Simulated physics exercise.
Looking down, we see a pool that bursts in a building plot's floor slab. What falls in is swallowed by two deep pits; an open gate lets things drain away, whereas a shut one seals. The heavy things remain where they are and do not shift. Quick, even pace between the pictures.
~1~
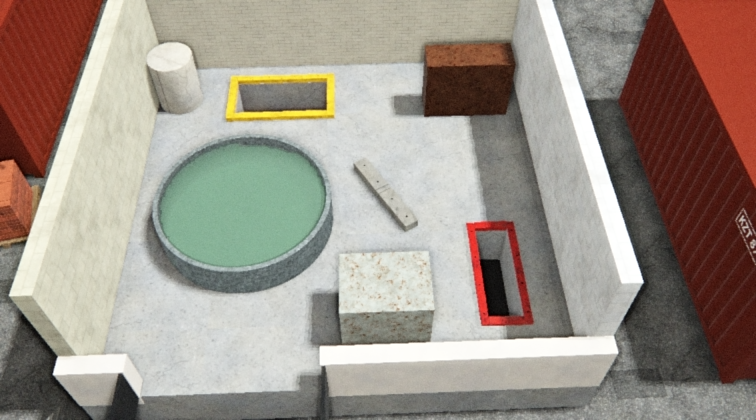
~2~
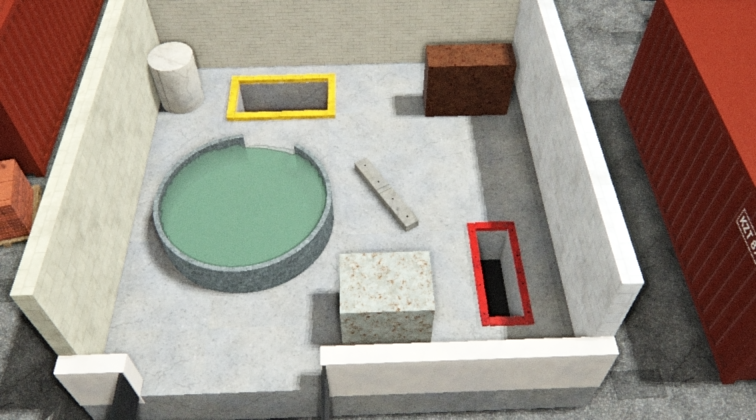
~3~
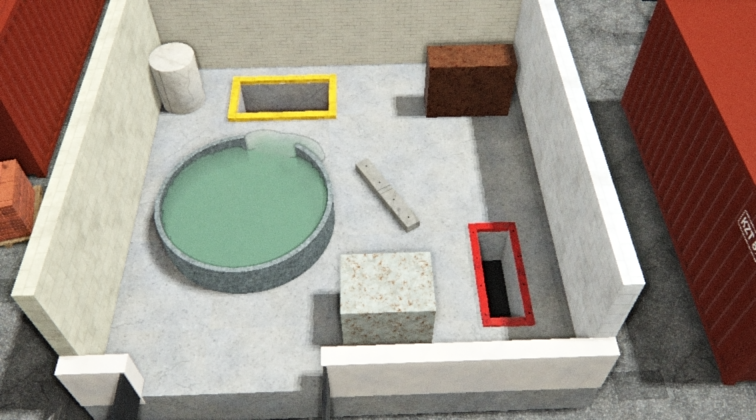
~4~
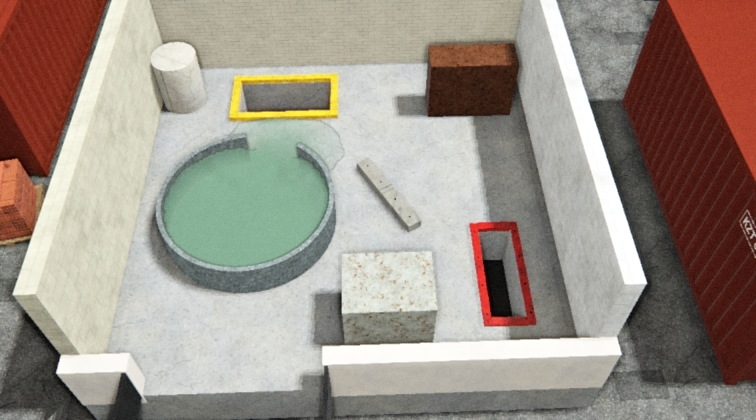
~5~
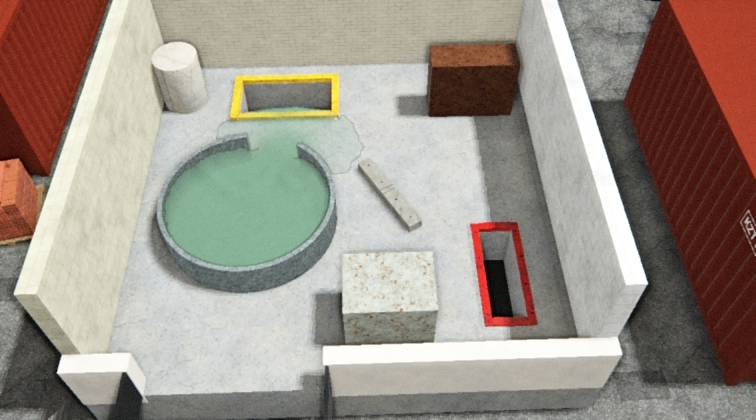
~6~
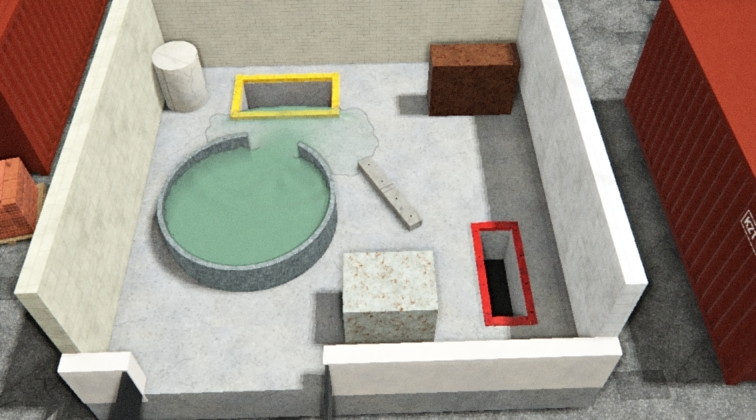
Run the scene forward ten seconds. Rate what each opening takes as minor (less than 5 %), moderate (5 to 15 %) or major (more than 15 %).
The gate - minor, the red pit - minor, the yellow pit - major.
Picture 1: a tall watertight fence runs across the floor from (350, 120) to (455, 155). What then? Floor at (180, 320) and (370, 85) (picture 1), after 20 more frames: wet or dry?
Going by the list, I'd say kept clear of the flood, then reached by the flood.
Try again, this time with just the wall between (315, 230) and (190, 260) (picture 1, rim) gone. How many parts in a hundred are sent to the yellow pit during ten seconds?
Approximate share, yellow: 0 in a hundred.
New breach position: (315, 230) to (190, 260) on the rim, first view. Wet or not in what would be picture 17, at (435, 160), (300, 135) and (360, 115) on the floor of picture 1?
In that order: Clear, not flooded, dry.
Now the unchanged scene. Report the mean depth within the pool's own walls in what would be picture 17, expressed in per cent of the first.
I'd put it near 70 per cent.
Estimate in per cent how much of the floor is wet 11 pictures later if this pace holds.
Roughly 25 per cent.
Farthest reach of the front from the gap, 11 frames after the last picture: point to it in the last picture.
Farthest reach: (470, 65).
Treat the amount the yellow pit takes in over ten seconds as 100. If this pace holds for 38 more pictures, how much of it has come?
That share would be near 90 %.
A moment on, water covers 15 % of the floor; the gate 0 %, the red pit 0 %, the yellow pit 6 %.
Next, water covers 25 % of the floor; the gate 0 %, the red pit 0 %, the yellow pit 14 %.
Then, water covers 35 % of the floor; the gate 0 %, the red pit 0 %, the yellow pit 21 %.
Later, water covers 55 % of the floor; the gate 0 %, the red pit 0 %, the yellow pit 28 %.
In the end, water covers 75 % of the floor; the gate 0 %, the red pit 0 %, the yellow pit 31 %.
